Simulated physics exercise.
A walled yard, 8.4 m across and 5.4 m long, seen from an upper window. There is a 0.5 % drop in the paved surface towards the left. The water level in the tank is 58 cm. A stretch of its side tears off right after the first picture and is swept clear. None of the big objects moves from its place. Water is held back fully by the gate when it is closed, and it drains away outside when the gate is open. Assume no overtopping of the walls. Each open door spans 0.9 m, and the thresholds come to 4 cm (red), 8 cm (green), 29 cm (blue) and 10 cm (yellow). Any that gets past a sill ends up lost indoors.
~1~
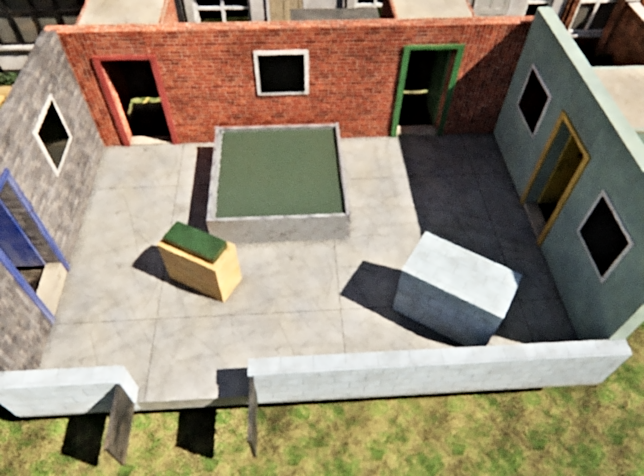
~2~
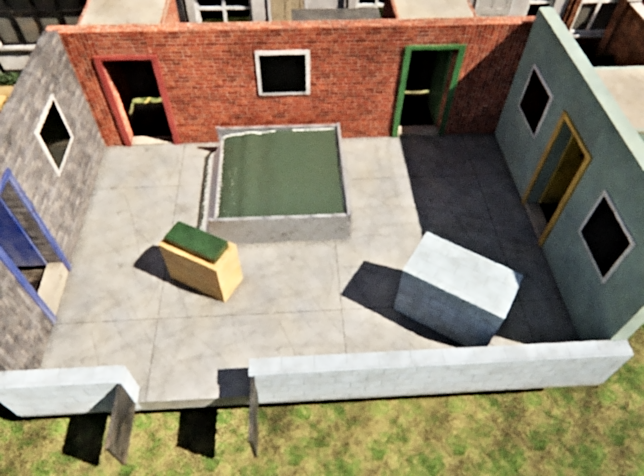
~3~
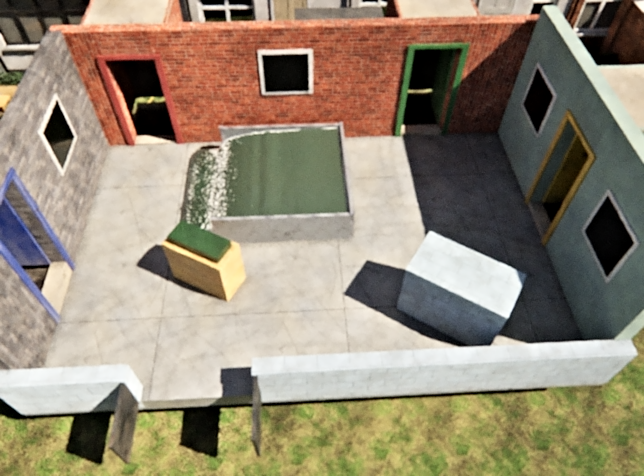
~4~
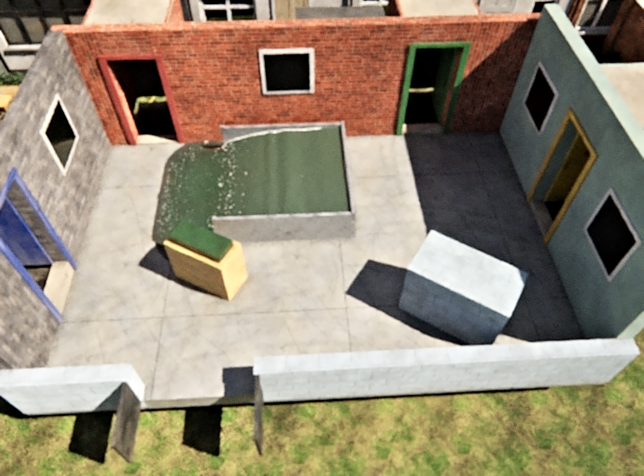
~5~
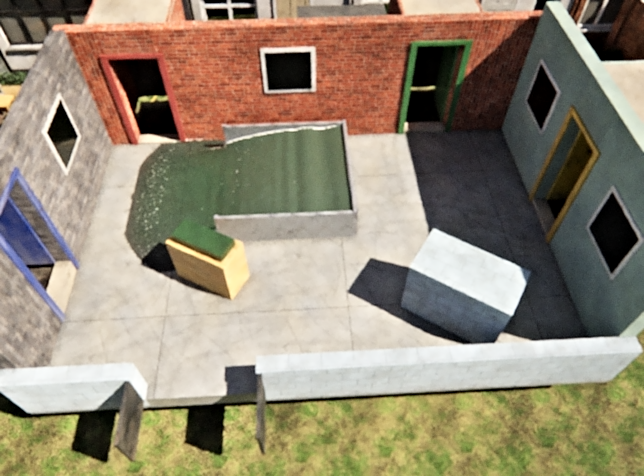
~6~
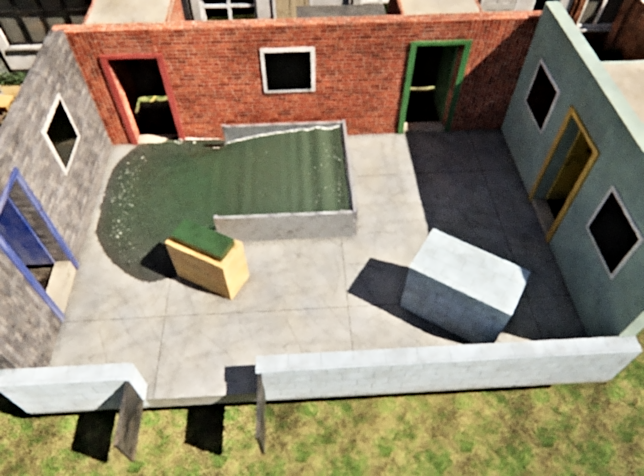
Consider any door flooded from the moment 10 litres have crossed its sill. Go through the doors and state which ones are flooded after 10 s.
As I see it, the red door overruns the limit; the green door stops short of the limit; the blue door stops short of the limit; the yellow door stops short of the limit.
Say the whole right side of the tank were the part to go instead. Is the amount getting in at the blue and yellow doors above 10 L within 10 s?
Short answer, against that limit: Blue is fine, yellow overshoots.
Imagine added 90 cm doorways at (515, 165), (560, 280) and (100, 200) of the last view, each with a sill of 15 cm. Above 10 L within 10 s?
Well, the first is on the low side, the second is on the low side, and the third is on the high side.
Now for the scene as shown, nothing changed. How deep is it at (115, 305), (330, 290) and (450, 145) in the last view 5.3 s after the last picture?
Approximately 17, 2 and 1 centimetres, going through them in turn.
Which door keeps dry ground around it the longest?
Lab note: Last arrival at the yellow door.
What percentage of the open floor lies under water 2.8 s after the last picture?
Some 35 per cent of the floor is wet.
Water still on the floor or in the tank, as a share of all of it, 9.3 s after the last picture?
72 %.
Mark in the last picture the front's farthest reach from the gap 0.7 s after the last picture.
At about (67, 305).
Then, 0.7 s after the last picture water covers 25 % of the floor and is deepest (41 cm) near (112, 150); red door 11 cm at the sill, 5 L in, green door not reached, blue door 13 cm at the sill, 0 L in, yellow door not reached.
Then, 1.5 s after the last picture water covers 30 % of the floor and is deepest (43 cm) near (101, 187); red door 23 cm at the sill, 52 L in, green door not reached, blue door 23 cm at the sill, 0 L in, yellow door not reached.
Then, 2.8 s after the last picture water covers 35 % of the floor and is deepest (36 cm) near (43, 389); red door 23 cm at the sill, 265 L in, green door not reached, blue door 18 cm at the sill, 0 L in, yellow door not reached.
Then, 5.3 s after the last picture water covers 65 % of the floor and is deepest (20 cm) near (53, 356); red door 12 cm at the sill, 442 L in, green door 2 cm at the sill, 0 L in, blue door 16 cm at the sill, 0 L in, yellow door not reached.
Then, 9.3 s after the last picture water covers 90 % of the floor and is deepest (11 cm) near (421, 335); red door 9 cm at the sill, 494 L in, green door 1 cm at the sill, 0 L in, blue door 9 cm at the sill, 0 L in, yellow door 4 cm at the sill, 0 L in.
